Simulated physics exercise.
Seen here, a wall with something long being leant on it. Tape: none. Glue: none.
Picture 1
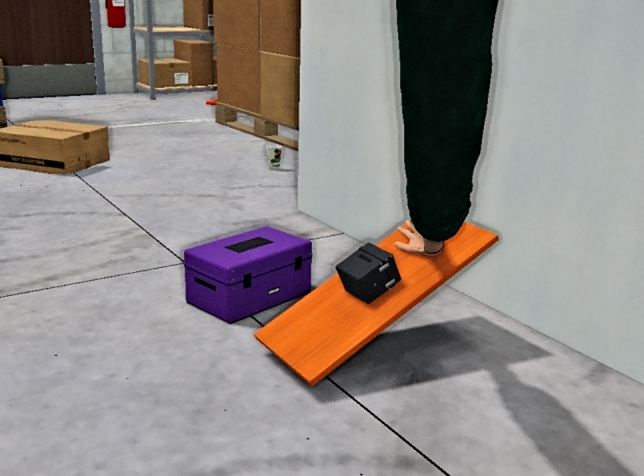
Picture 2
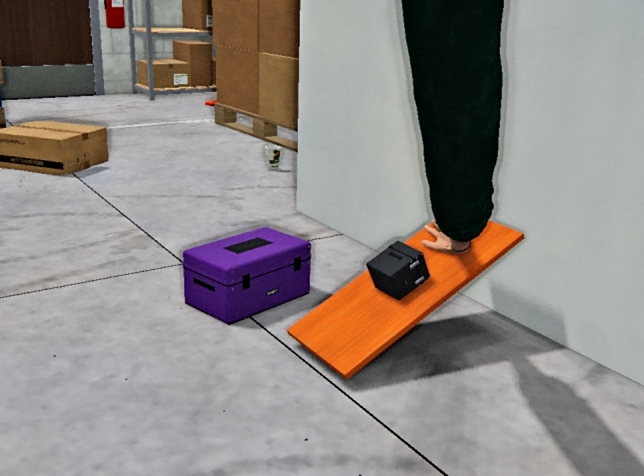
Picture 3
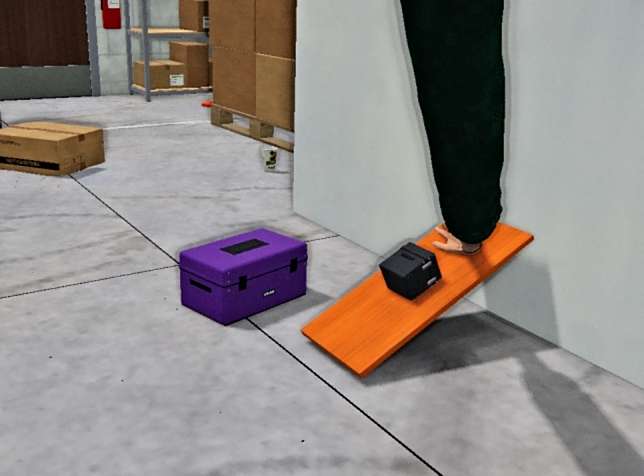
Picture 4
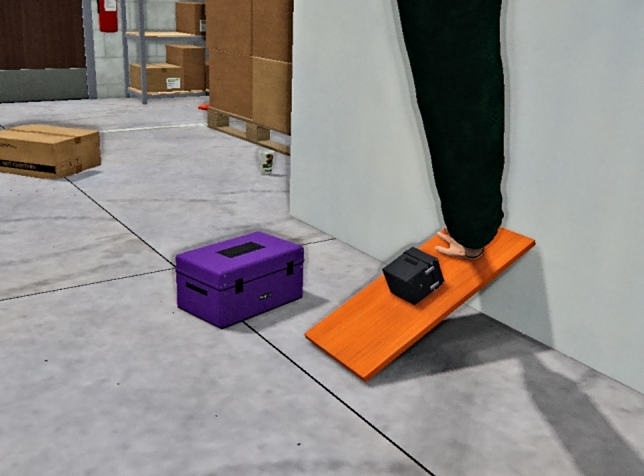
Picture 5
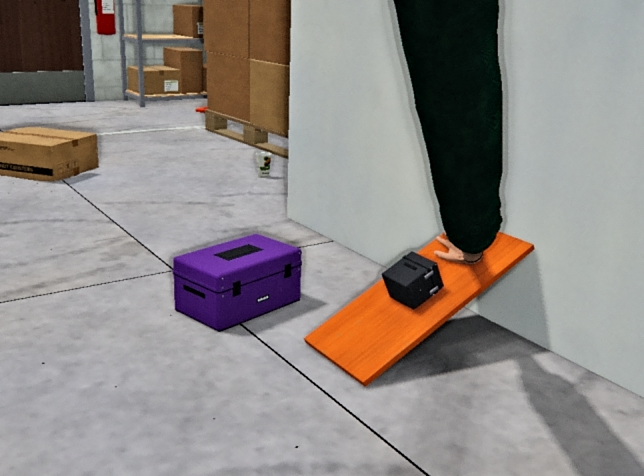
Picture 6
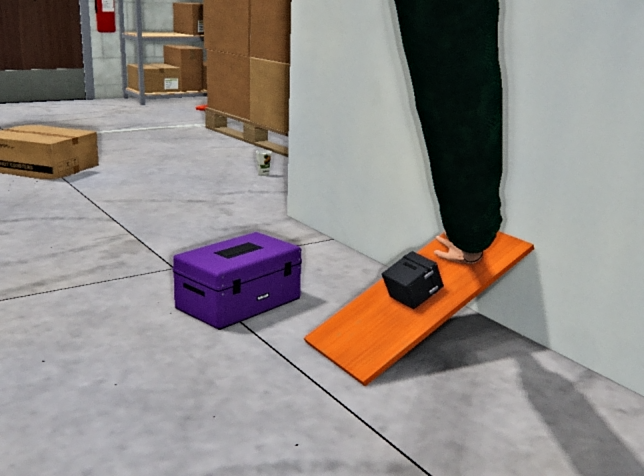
We see a dark-sleeved arm push a tilted orange board, a small black box resting on it, rightward to lean against a pale wall, then keep its hand there while a purple toolbox sits on the floor to the left.
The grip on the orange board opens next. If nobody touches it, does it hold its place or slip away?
Fails to stay.
Then, 0.20 s after the last picture, orange board 4° lower than it was left near (416, 301).
Then, 0.30 s after the last picture, orange board 20° lower than it was left near (409, 330).
Then, 0.40 s after the last picture, orange board 24° lower than it was left near (407, 335).
Then, 0.50 s after the last picture, orange board 25° lower than it was left near (406, 339).
At rest, moved from the start, orange board; purple toolbox in place. Seen from the same camera at the end, orange board near (406, 339). The board slides down.
